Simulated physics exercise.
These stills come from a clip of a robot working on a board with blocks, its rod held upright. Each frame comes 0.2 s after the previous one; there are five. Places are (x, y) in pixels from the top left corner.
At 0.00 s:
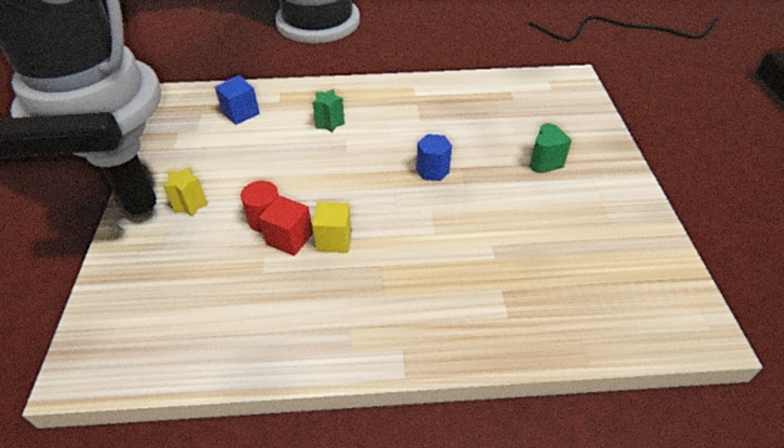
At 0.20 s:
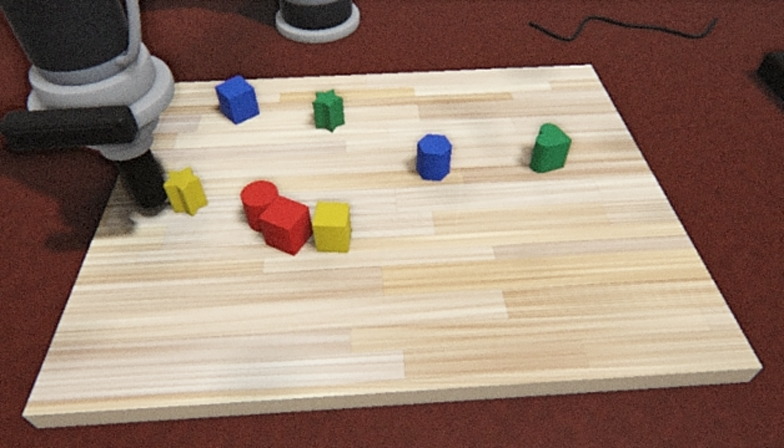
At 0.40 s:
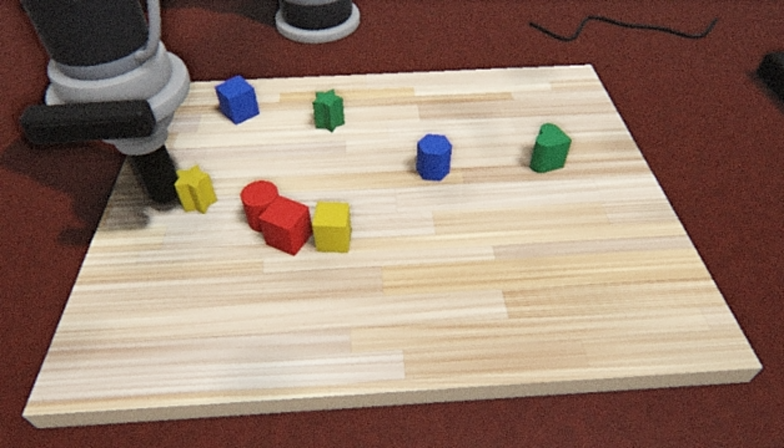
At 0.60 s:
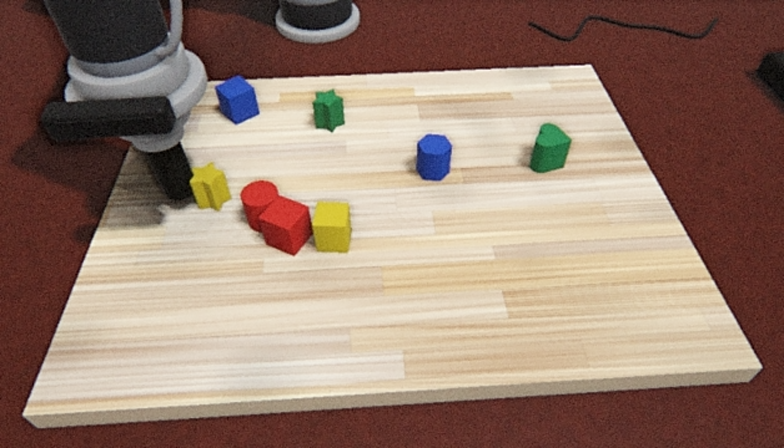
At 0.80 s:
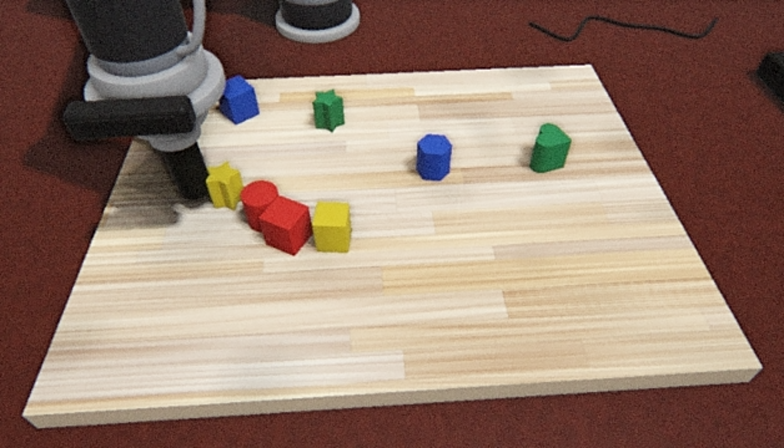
A robot arm with a dark rod moves right at the left side of a wooden board, pushing a yellow star block a short way toward a red disc, while the red, blue, green and other yellow blocks stay still.
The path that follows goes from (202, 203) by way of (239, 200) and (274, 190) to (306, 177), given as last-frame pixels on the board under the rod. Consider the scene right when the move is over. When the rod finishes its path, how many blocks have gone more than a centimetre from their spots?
Of all the blocks, just one travels more than a centimetre.
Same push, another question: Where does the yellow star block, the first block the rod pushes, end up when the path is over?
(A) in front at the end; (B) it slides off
A: In front at the end.
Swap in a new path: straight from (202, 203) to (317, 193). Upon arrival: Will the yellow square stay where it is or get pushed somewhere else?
Still in place.
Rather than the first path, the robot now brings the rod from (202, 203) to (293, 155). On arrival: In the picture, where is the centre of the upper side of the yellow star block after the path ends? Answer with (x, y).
It sits at (263, 160).
The first path, step by step. One third of the way, rod (235, 186); yellow star block (260, 168).
Two thirds of the way, rod (272, 177); yellow star block (297, 160).
At the end, rod (304, 164); yellow star block (329, 152), turned 15° clockwise; red disc not moved.
